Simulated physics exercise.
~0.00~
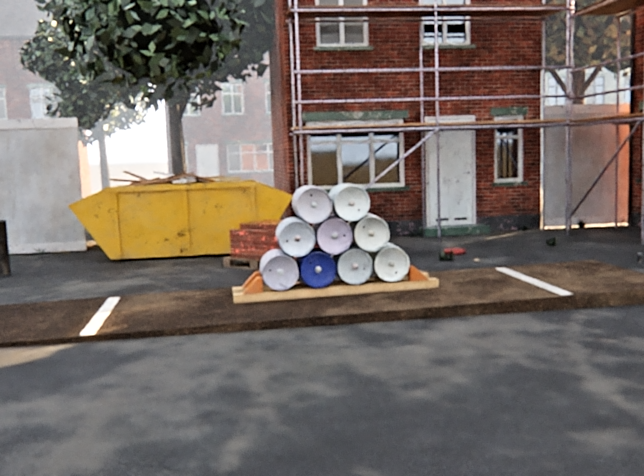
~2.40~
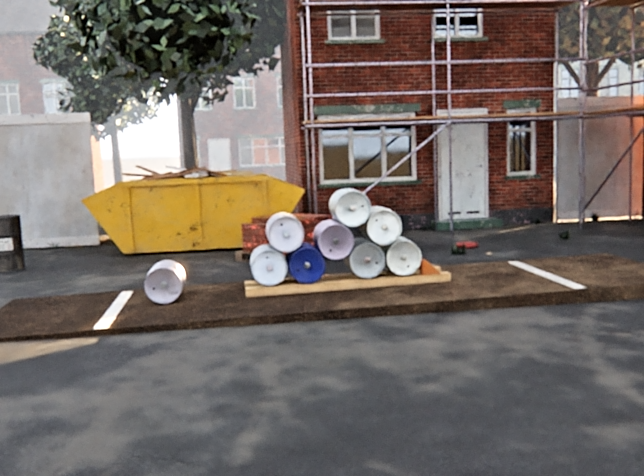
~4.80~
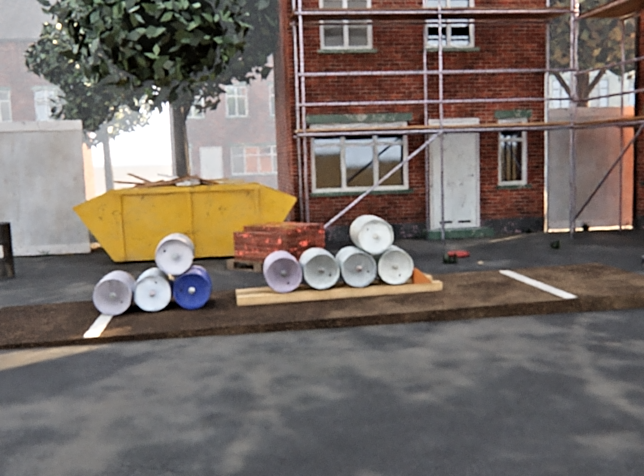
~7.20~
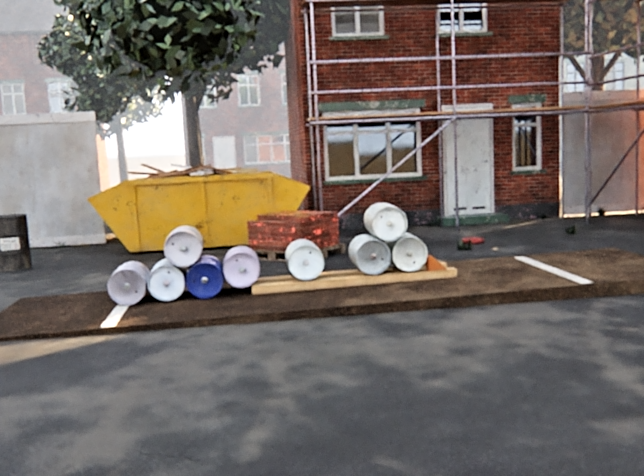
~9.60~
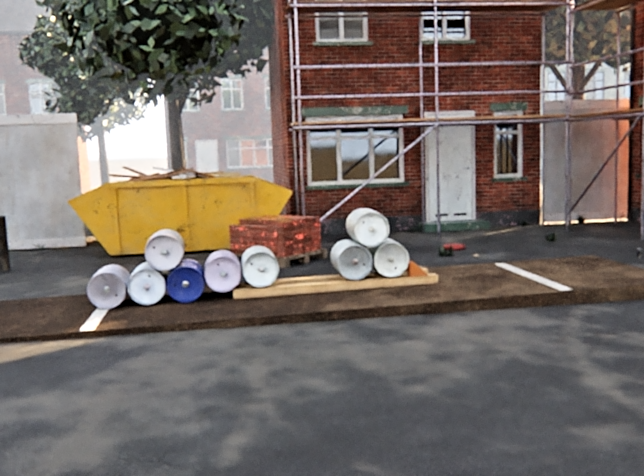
Beside a scaffolded brick house, stacked drums collapse and roll left, the blue one settling in a row short of the white line.
